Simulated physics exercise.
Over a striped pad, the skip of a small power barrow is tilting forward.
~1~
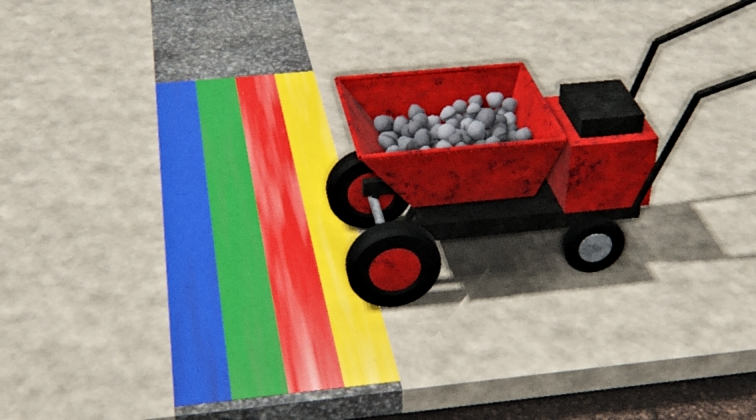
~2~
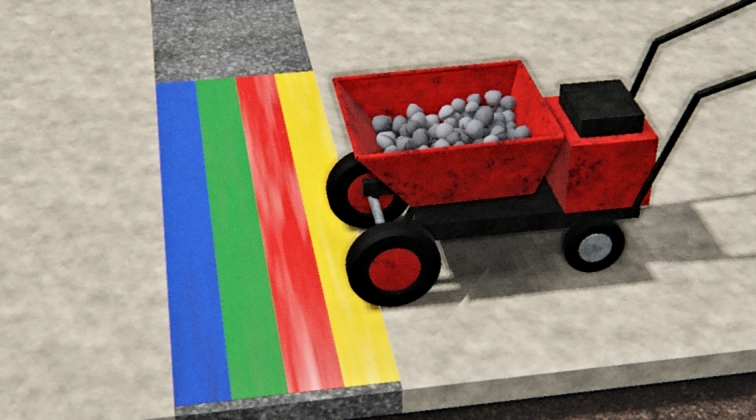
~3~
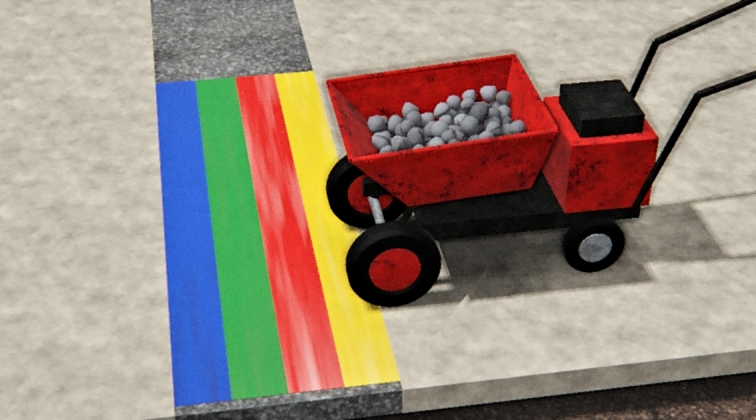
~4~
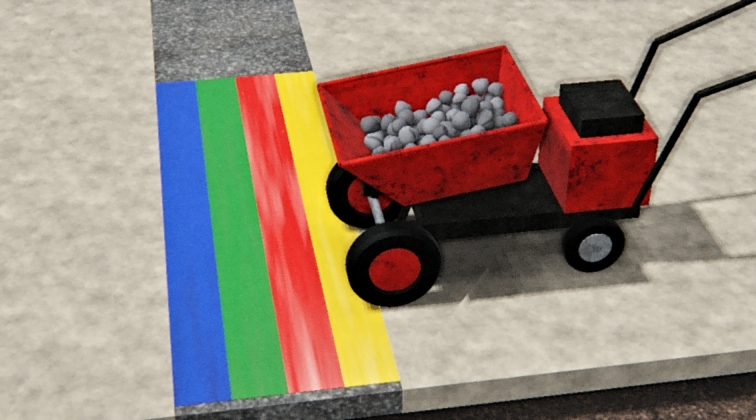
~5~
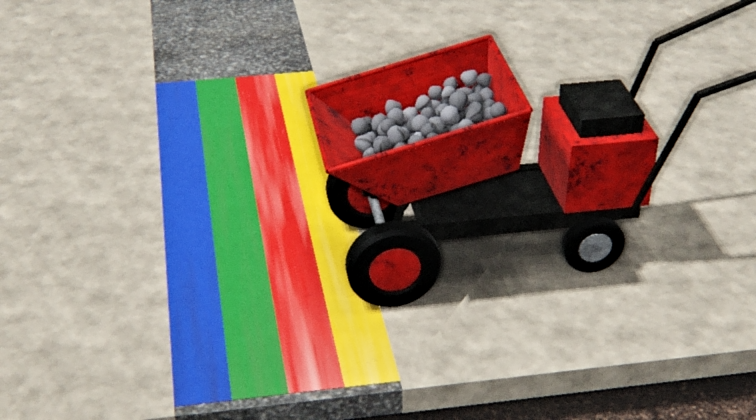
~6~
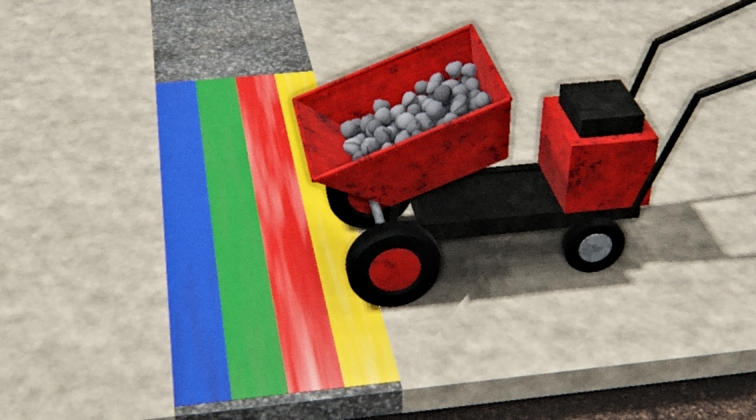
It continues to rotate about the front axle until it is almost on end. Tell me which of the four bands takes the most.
I would say the blue band takes the most.
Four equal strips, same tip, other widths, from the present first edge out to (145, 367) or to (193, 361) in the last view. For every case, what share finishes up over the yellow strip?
I'd estimate some 0 per cent, and then some 0 per cent.
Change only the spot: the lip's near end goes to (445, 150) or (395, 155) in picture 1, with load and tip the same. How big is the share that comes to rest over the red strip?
Roughly 40 percent first, then roughly 10 percent.
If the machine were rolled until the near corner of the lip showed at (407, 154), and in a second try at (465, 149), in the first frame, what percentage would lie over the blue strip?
Some 20 in a hundred, then some 10 in a hundred.
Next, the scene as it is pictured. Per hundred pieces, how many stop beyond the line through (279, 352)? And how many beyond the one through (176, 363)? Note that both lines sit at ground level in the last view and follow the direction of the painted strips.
Estimate: 90 %, then 30 %.
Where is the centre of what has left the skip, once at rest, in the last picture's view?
About pixel (193, 273).
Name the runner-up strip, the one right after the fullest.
Green is second.
Soon after the last picture, skip tipped steeply; all in the skip.
A little later, skip tipped right over; most in the skip; a small part over the green strip; a small part over the blue strip.
Later still, skip tipped right over; a small part in the skip; about a quarter over the green strip; about a third over the blue strip; about a quarter off the paint.
At rest, skip tipped right over; a small part in the skip; none over the yellow strip; none over the red strip; about a quarter over the green strip; about a third over the blue strip; about a quarter off the paint.
